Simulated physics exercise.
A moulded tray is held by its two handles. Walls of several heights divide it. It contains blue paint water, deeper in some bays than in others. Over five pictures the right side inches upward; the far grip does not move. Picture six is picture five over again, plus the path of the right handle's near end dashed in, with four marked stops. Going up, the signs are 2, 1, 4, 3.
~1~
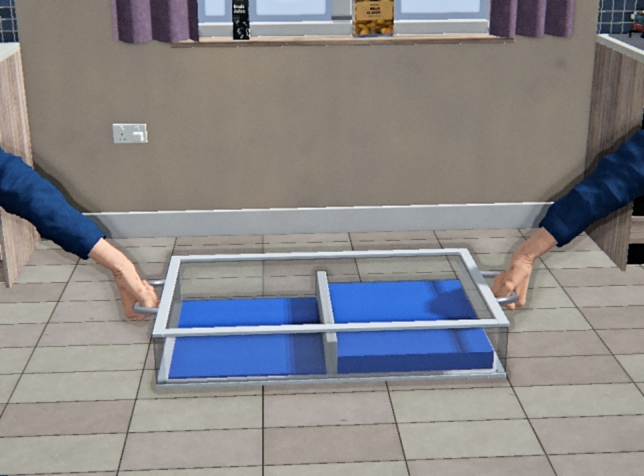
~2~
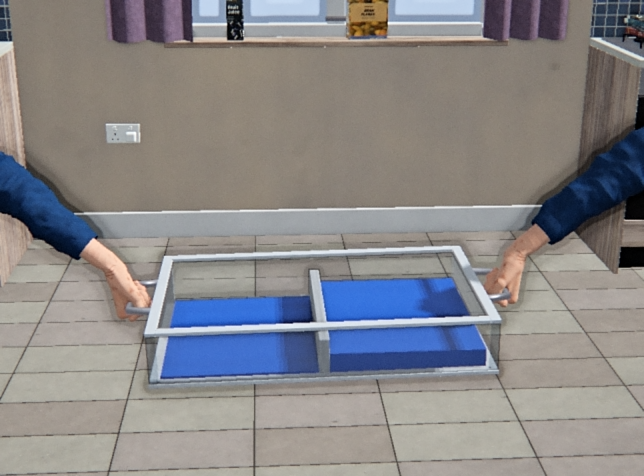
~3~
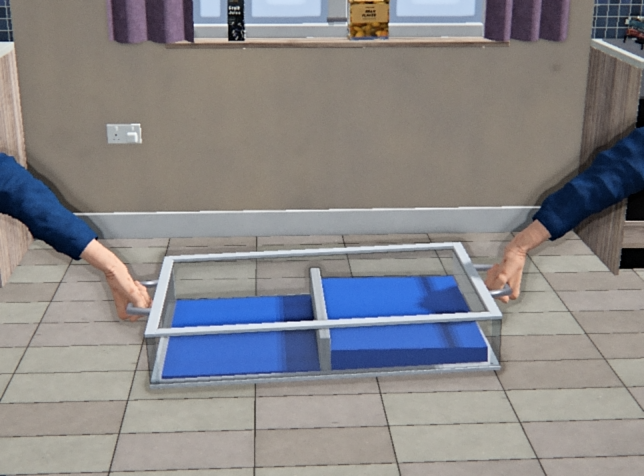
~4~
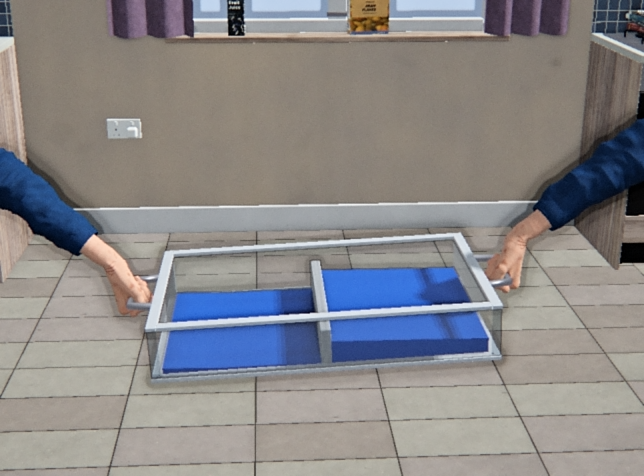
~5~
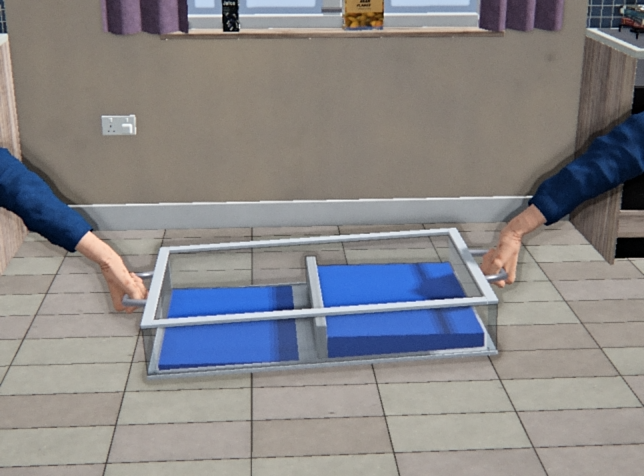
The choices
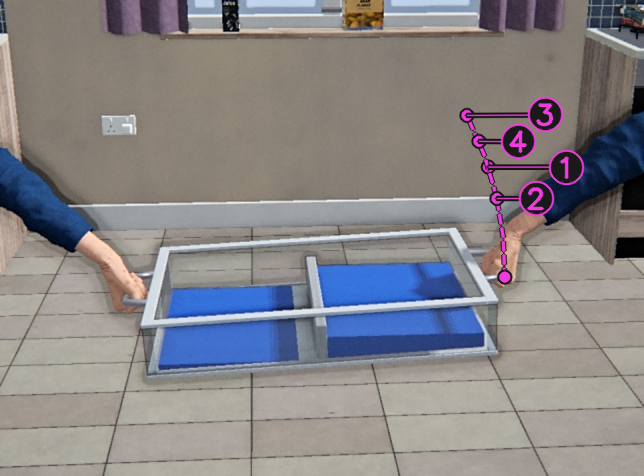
A clear tray of blue water, deeper on the right of its divider, started level between two hands on a tiled floor, then tilted slightly down to the left as the right hand rose.
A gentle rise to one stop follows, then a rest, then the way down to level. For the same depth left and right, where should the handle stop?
Choose 1.
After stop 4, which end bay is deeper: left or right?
The left end bay.
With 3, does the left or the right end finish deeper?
The left end bay.
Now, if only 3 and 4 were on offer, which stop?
That would be 4.
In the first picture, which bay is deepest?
It is the right one.
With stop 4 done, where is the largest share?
That is the left bay.
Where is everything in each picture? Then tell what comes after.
In the first picture, the tray is level; deepest in the right bay, at (401, 315), shallowest in the left; right handle at (507, 287).
In the second picture, tipped about 1° down to the left; no wall is crossed; right handle at (500, 284).
In the third picture, tipped about 2° down to the left; no wall is crossed; right handle at (501, 280).
In the fourth picture, tipped about 3° down to the left; no wall is crossed; right handle at (501, 270).
In the fifth picture, tipped about 3° down to the left; deepest in the right bay, at (391, 297), shallowest in the left; right handle at (497, 265).
In magenta, 1 at (488, 167); 2 at (496, 198); 3 at (466, 115); 4 at (478, 141).
With 1, the two end bays stand about equally deep; nothing spills.
With 2, the right end bay stands much deeper than the other; nothing spills.
With 3, the left end bay stands much deeper than the other; nothing spills.
With 4, the left end bay stands a little deeper than the other; nothing spills.
